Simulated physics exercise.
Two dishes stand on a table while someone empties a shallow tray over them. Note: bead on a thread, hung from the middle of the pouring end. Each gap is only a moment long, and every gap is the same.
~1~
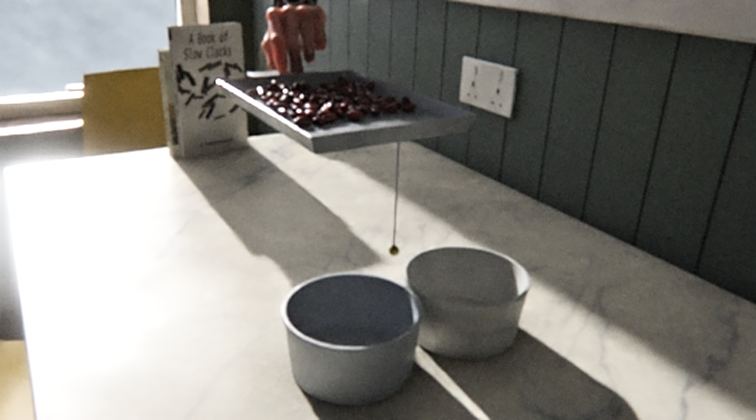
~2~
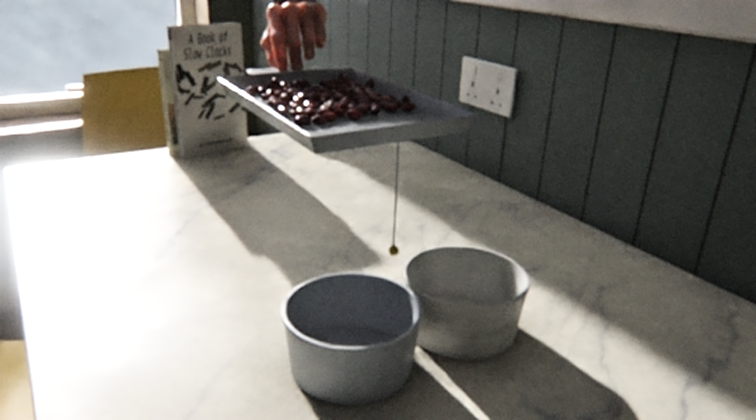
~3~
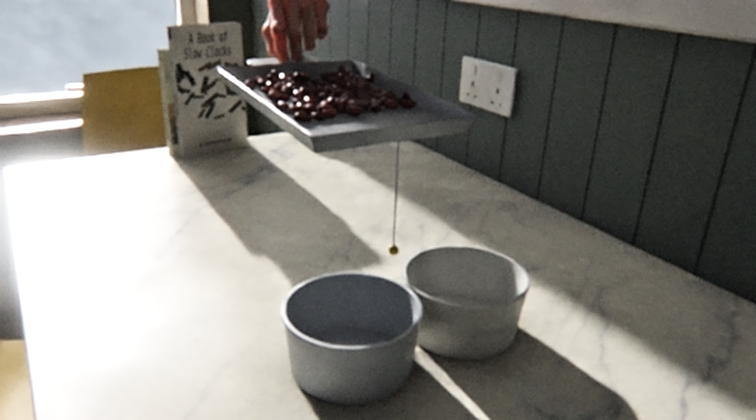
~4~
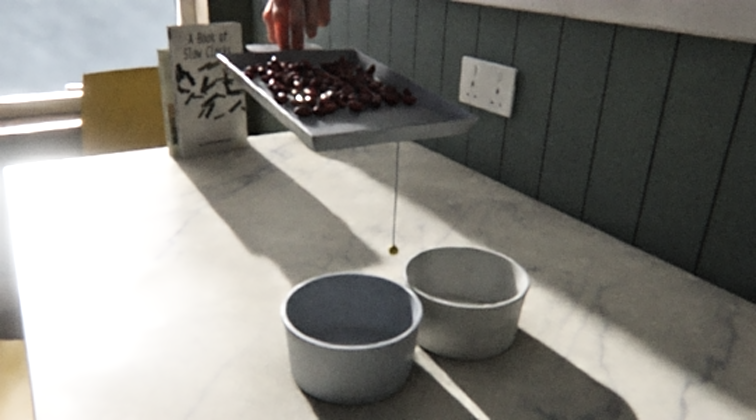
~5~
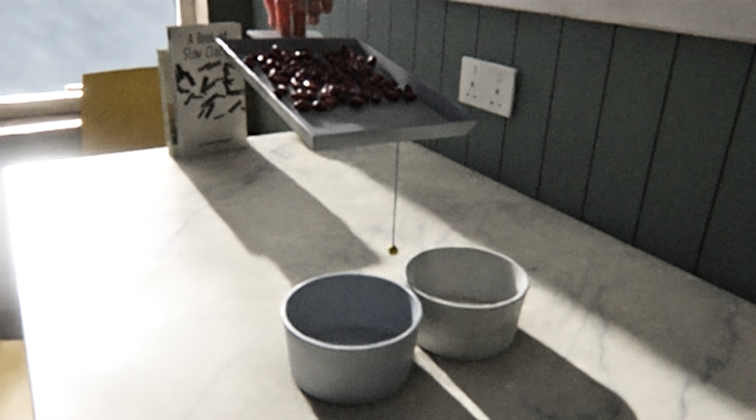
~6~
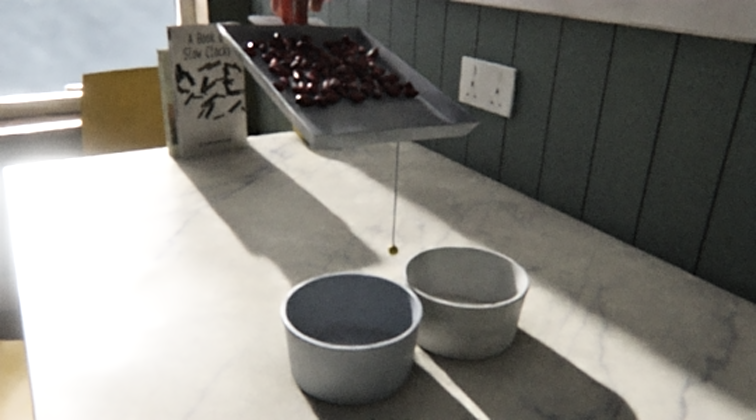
Shallow tray of dark red beans tilting gradually as a hand raises its far end above two empty bowls on a marble-patterned table.
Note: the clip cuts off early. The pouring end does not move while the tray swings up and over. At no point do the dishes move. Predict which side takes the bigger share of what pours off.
The right side takes the bigger share.
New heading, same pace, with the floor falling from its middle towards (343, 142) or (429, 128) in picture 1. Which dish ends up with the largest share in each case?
Case one: The dish at left. Case two: The dish at right.
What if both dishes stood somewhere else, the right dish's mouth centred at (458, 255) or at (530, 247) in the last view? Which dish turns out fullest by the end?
The rightmost dish, then the leftmost dish.
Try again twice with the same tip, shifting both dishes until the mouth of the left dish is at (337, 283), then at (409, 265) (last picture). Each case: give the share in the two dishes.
About 70 in a hundred, then about 60 in a hundred.
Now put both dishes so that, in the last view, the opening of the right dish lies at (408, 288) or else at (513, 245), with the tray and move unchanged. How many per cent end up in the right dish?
In turn 50 and 30 in a hundred.
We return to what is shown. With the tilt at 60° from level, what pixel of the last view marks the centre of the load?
The centre of the load shows up near (421, 119) in the last view.
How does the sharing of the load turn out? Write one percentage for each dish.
Result - left dish: 10 %; right dish: 80 %.
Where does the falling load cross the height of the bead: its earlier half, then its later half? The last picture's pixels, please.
First around (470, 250), afterwards around (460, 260).
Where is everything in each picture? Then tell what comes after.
The first frame shows corners of the pouring end near (315, 134) and (469, 114), level; middle of the load near (322, 100), kidney beans; left dish near (388, 368); right dish near (504, 326); bead on its thread near (394, 251).
The second frame shows corners of the pouring end near (315, 134) and (469, 114), level; middle of the load near (322, 98).
The third frame shows corners of the pouring end near (315, 133) and (469, 115), tipped barely, lowest at the right corner; middle of the load near (322, 93).
The fourth frame shows corners of the pouring end near (316, 132) and (470, 116), tipped a little, lowest at the right corner; middle of the load near (323, 84).
The fifth frame shows corners of the pouring end near (317, 132) and (470, 118), tipped a little, lowest at the right corner; middle of the load near (324, 76).
The sixth frame shows corners of the pouring end near (318, 131) and (471, 119), tipped a little, lowest at the right corner; middle of the load near (325, 68); left dish near (387, 368); right dish near (503, 326).
Shortly afterwards, tray tipped steeply; the bulk on the tray; only a few in the left dish; a little in the right dish; only a few outside both; a little in the air.
Next, tray tipped right over; a little on the tray; a little in the left dish; near two thirds in the right dish; a little outside both; near a quarter in the air.
Some moments later, tray tipped past a quarter turn; a little in the left dish; the bulk in the right dish; a little outside both.
In the end, tray tipped past a quarter turn; a little in the left dish; the bulk in the right dish; a little outside both.
